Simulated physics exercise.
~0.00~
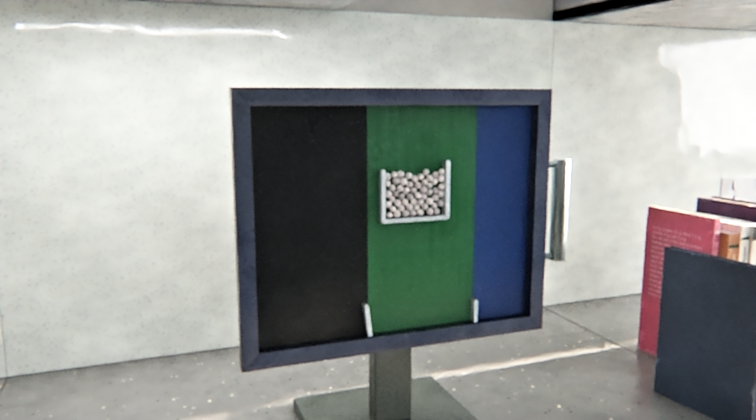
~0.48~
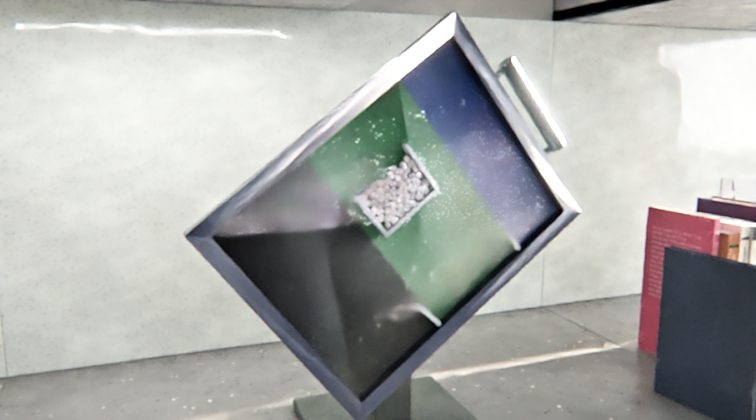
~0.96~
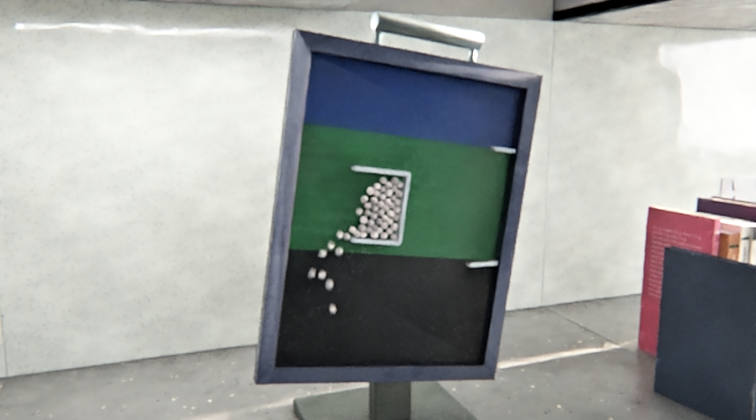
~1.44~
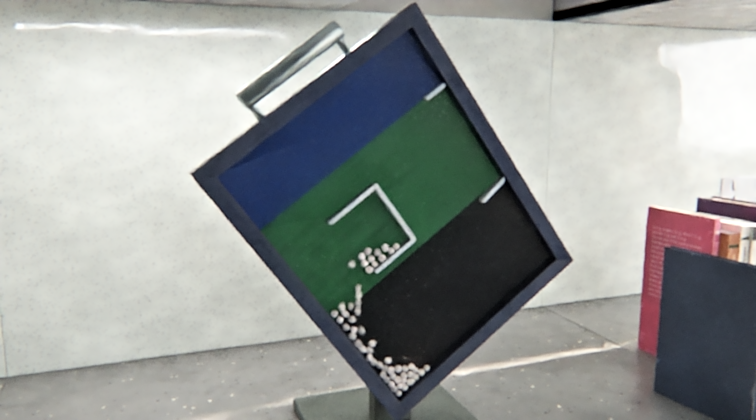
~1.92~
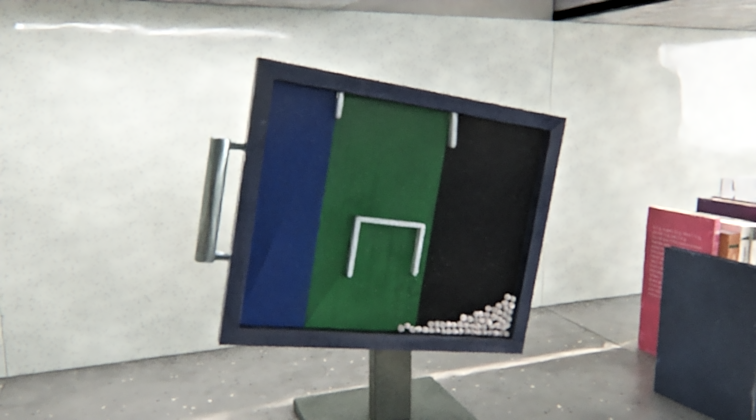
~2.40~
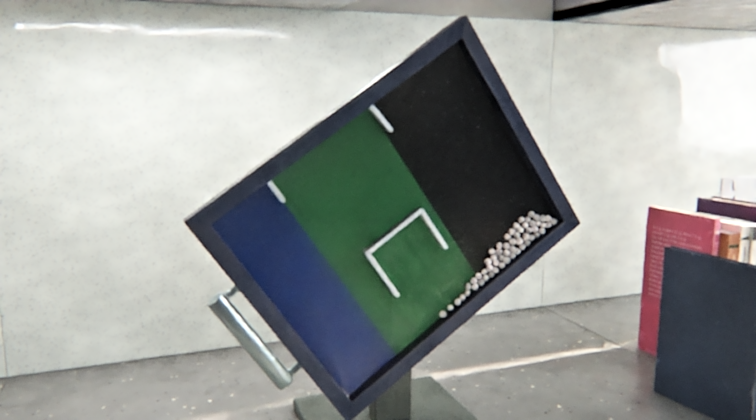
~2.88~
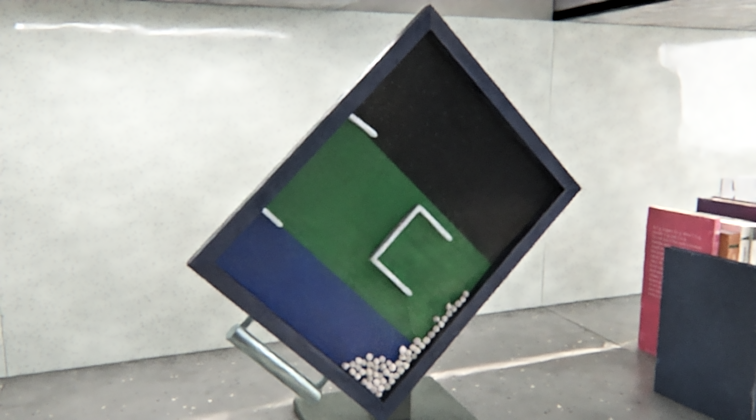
A framed box with a clear front, striped black, green and blue from left to right, stands on a grey stand, seen from the front in a pale-walled room with books at right. Small round whitish pills fill a white U-shaped holder on the green strip. The box turns anticlockwise, and once it is on its side, pills spill out and drop into the black strip. As it comes nearly upside down, they gather at the lower right, mostly on black. Turning further, they slide down leftward, ending heaped in the bottom corner, mostly on blue with some on green.
